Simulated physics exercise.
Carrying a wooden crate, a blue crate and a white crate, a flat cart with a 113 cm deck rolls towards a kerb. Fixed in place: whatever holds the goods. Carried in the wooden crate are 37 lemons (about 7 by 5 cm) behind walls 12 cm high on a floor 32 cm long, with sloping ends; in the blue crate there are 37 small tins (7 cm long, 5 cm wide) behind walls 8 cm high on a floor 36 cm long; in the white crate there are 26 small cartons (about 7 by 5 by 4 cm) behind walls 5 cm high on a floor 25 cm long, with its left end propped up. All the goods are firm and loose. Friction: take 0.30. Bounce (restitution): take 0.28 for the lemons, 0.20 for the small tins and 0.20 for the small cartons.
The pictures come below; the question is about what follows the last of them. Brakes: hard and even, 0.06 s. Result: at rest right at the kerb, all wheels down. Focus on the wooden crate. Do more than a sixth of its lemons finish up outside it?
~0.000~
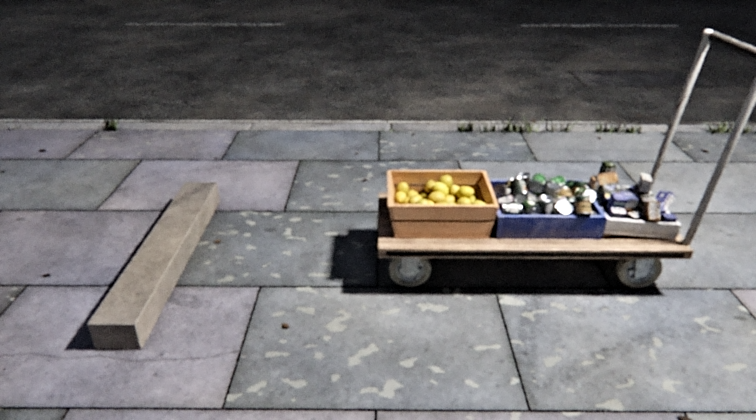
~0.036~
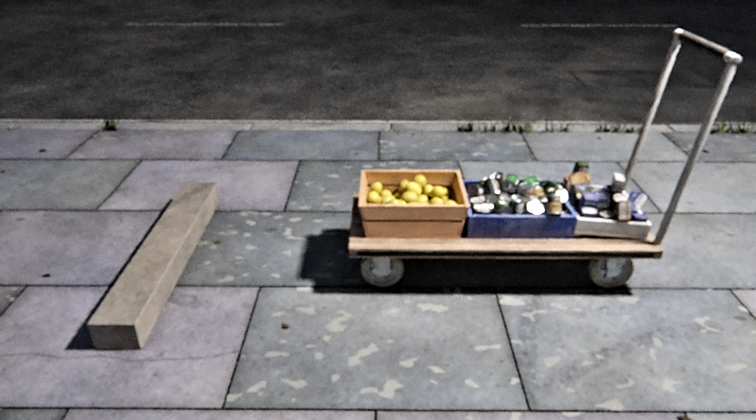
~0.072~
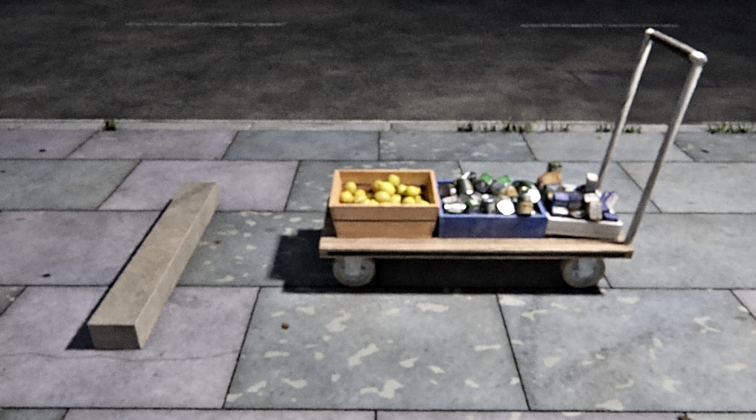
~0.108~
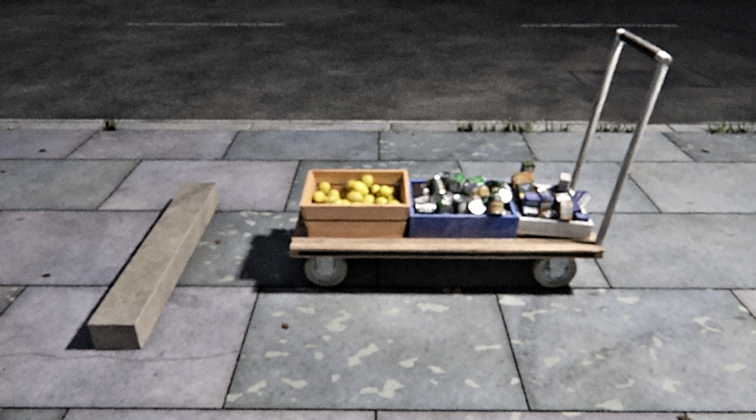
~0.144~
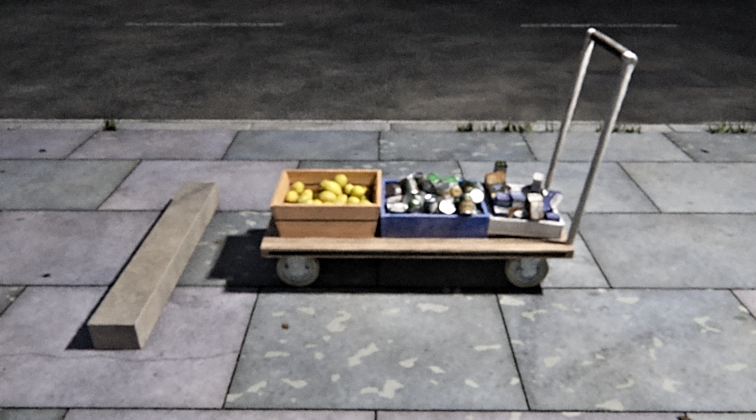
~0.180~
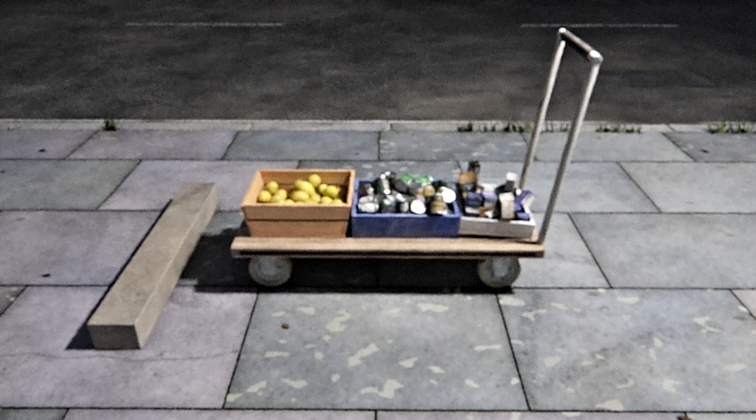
No.
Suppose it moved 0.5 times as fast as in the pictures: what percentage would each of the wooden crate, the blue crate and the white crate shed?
Wooden crate 0, blue crate 0, white crate 20 per cent.
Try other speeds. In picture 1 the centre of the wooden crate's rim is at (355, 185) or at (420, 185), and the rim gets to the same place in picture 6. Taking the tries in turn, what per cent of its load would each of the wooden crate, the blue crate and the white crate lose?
Wooden crate: 0 / 0 percent; blue crate: 0 / 0 percent; white crate: 20 / 30 percent.
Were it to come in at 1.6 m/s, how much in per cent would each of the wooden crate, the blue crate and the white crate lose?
Wooden crate 0 %, blue crate 0 %, white crate 20 %.
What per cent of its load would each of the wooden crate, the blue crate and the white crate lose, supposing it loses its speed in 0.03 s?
Then wooden crate 10, blue crate 20, white crate 40 per cent.
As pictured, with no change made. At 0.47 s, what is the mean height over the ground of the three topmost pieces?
Around 46 centimetres.
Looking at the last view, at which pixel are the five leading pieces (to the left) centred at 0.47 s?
The leading five average out near (185, 186).
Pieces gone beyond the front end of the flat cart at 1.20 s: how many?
Some 1 pieces.
After 0.25 s, braking starts.
After 0.35 s, wooden crate 37 in, 0 out, blue crate 37 in, 0 out and white crate 21 in, 5 out.
After 0.47 s, wooden crate 37 in, 0 out, blue crate 33 in, 4 out and white crate 17 in, 9 out.
After 0.70 s, wooden crate 36 in, 1 out, blue crate 30 in, 7 out and white crate 17 in, 9 out.
When it is over (at 1.20 s), wooden crate 36 in, 1 out, blue crate 31 in, 6 out and white crate 16 in, 10 out. Asked share, 1 of 37, 3 per cent.
